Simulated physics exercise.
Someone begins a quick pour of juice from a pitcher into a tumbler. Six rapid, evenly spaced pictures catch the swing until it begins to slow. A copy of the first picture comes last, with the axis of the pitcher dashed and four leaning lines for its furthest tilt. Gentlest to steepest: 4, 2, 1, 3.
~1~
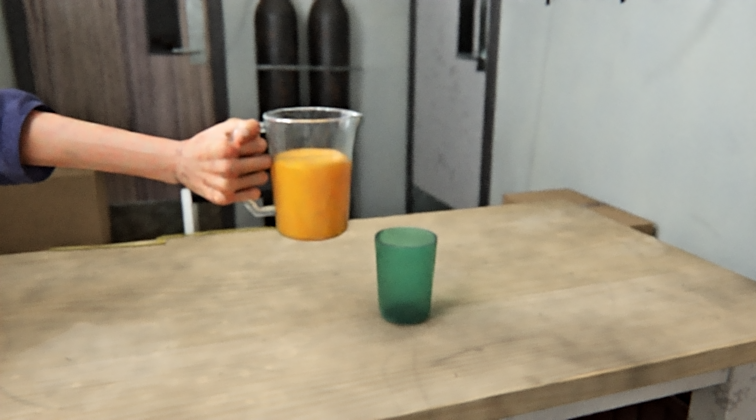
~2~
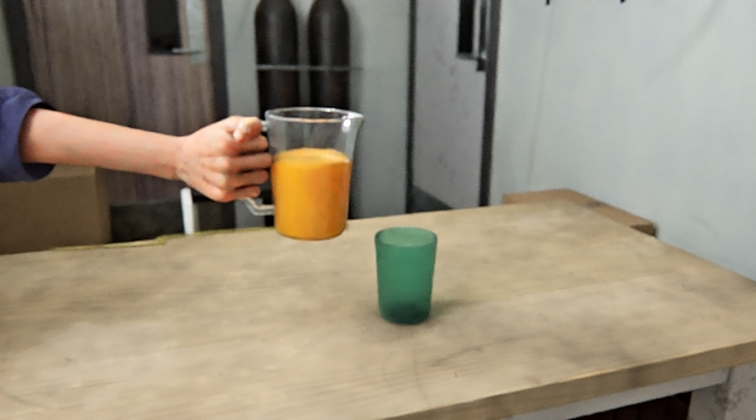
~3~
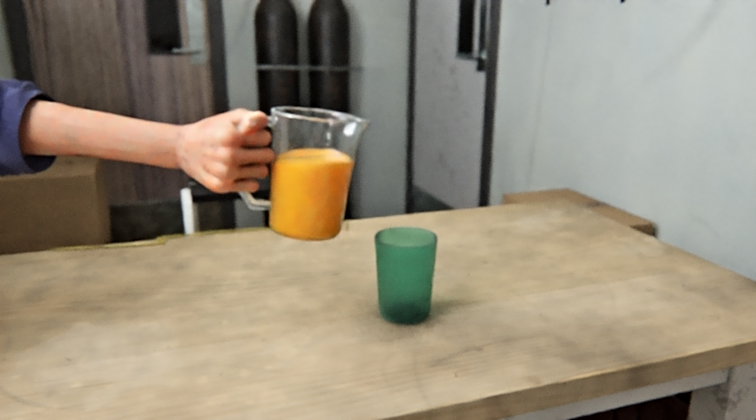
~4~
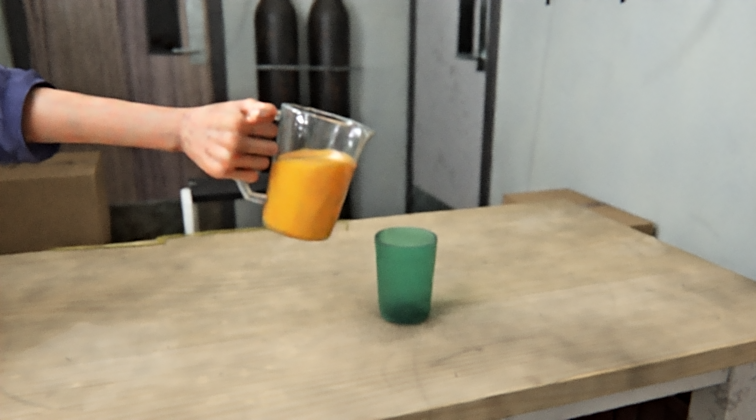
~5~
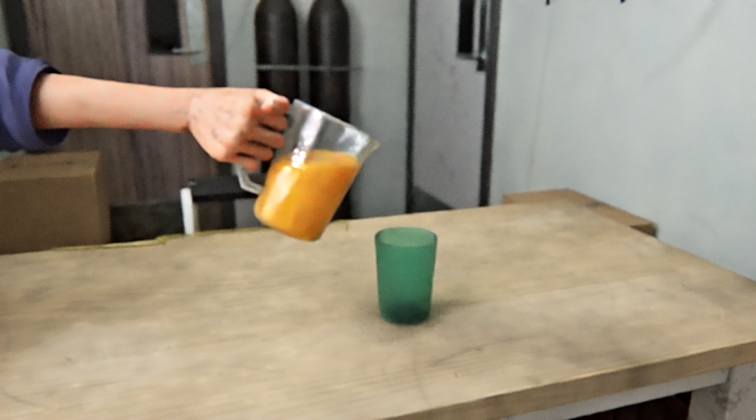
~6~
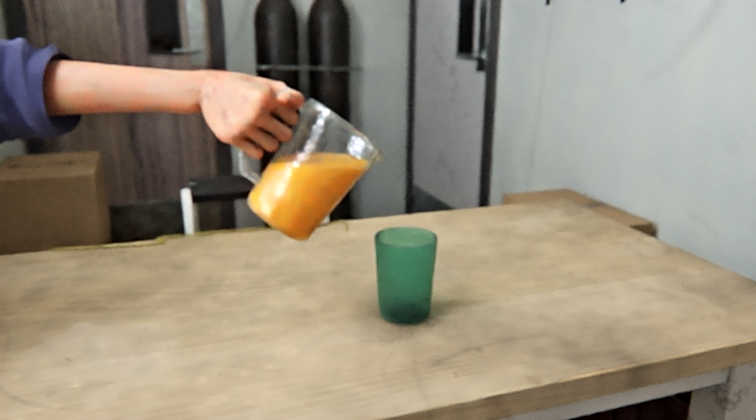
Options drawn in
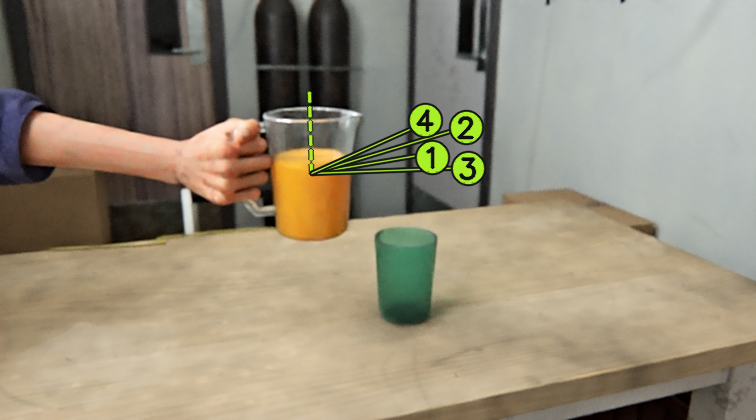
A hand and forearm in a dark blue sleeve reach in from the left over a light wooden table, seen from slightly above in a grey-walled room with dark doors. The hand grips a clear pitcher of orange juice, with a green tumbler standing to its lower right. The upright pitcher tilts steadily rightward, its juice staying inside, while the tumbler and camera stay still.
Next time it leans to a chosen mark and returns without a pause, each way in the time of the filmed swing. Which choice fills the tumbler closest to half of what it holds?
The best line is 4.
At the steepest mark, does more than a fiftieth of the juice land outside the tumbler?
Yes, it does.
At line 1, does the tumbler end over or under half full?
Over half.
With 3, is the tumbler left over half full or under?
Over half.
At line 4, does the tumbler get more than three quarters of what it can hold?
No, less.
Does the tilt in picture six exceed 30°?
Yes, it does.
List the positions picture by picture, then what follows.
The first picture shows upright, lip at (361, 115); rim of the tumbler round (406, 236); nothing has left yet.
The second picture shows upright, lip at (363, 116); nothing has left yet.
The third picture shows tipped about 8°, lip at (367, 122); nothing has left yet.
The fourth picture shows tipped about 17°, lip at (374, 131); nothing has left yet.
The fifth picture shows tipped about 27°, lip at (379, 143); nothing has left yet.
The sixth picture shows tipped about 39°, lip at (383, 157); nothing has left yet.
On the marked copy, 1 at (414, 156); 2 at (449, 131); 3 at (451, 168); 4 at (409, 129).
Choosing 1, the tumbler ends with about 84 % of what it can hold; 9 % of the juice is spilt.
Choosing 2, the tumbler ends with about 73 % of what it can hold.
Choosing 3, the tumbler ends with about 87 % of what it can hold; 20 % of the juice is spilt.
Choosing 4, the tumbler ends with about 51 % of what it can hold.
